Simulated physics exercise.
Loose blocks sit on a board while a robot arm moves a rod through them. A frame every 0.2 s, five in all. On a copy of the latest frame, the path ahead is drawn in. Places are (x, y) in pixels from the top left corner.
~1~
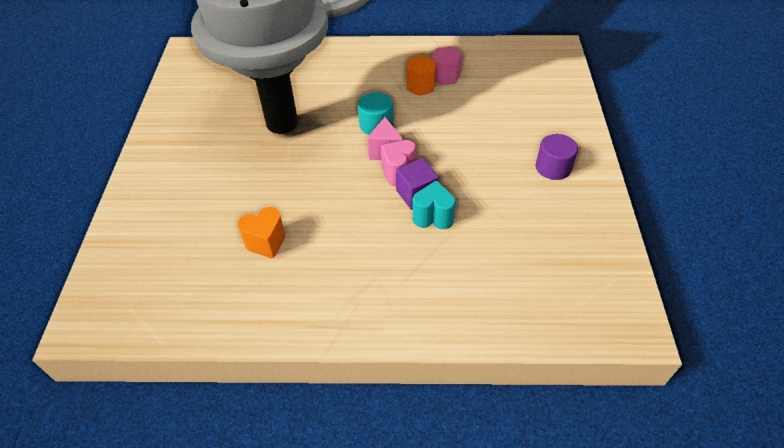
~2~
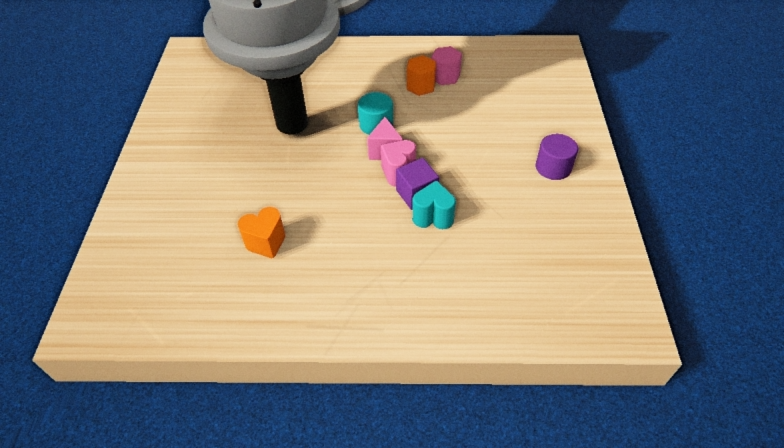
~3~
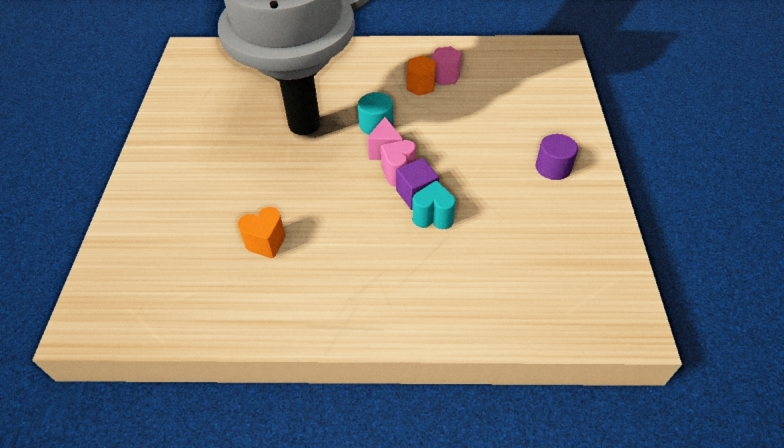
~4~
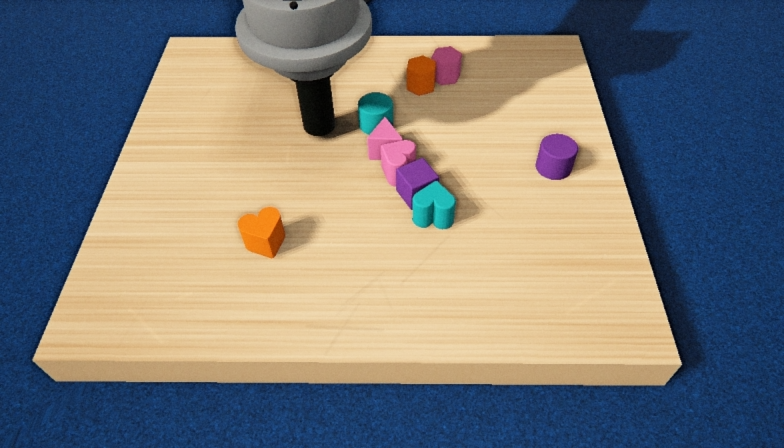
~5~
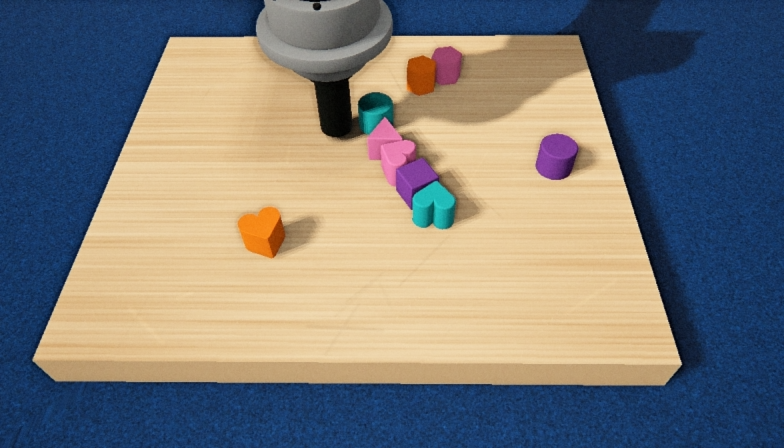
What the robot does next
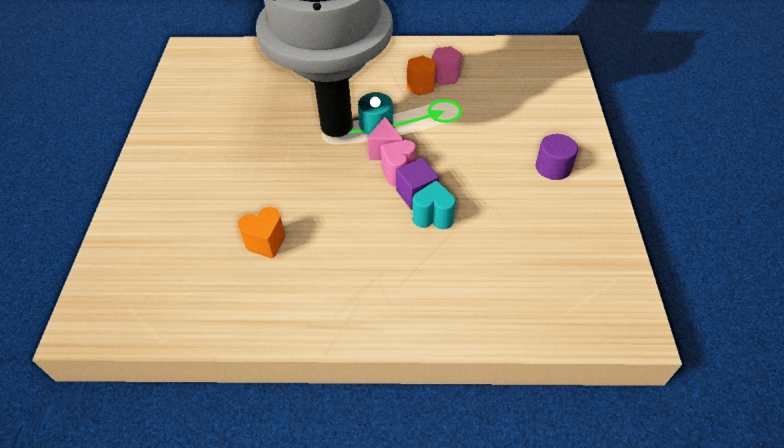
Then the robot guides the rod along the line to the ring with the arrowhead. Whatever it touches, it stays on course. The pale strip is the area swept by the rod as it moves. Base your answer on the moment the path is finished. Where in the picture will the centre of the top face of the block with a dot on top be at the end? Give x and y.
Top centre: (458, 70).
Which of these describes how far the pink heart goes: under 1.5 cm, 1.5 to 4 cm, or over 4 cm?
Short of 1.5 cm.
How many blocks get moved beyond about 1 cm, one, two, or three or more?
Shifted over 1 cm: One.
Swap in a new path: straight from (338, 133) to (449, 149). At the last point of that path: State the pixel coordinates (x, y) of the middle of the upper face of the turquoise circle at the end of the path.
Close to (400, 97).
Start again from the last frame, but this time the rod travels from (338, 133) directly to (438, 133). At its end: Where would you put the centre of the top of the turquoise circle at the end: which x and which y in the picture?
Just about (420, 89).
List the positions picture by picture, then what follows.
In the first picture, tip of the rod (282, 123), middles of tops, turquoise circle (375, 102), pink triangular piece (385, 130), pink heart (398, 150), pink hexagon (447, 54).
In the second picture, rod (292, 124), nothing pushed.
In the third picture, rod (305, 125), nothing pushed.
In the fourth picture, rod (320, 126), nothing pushed.
In the fifth picture, rod (337, 127), turquoise circle (375, 102), pink triangular piece (385, 130), pink heart (398, 150), pink hexagon (447, 54).
The line goes from (338, 133) through (375, 129) and (411, 121) to (445, 111); the dot is on the turquoise circle.
What follows on the original path. One third of the way, rod (375, 122); turquoise circle (404, 95).
Two thirds of the way, rod (412, 114); turquoise circle (435, 83).
At the end, rod (445, 104); turquoise circle (459, 70); pink triangular piece unmoved; pink heart unmoved; pink hexagon (447, 52).
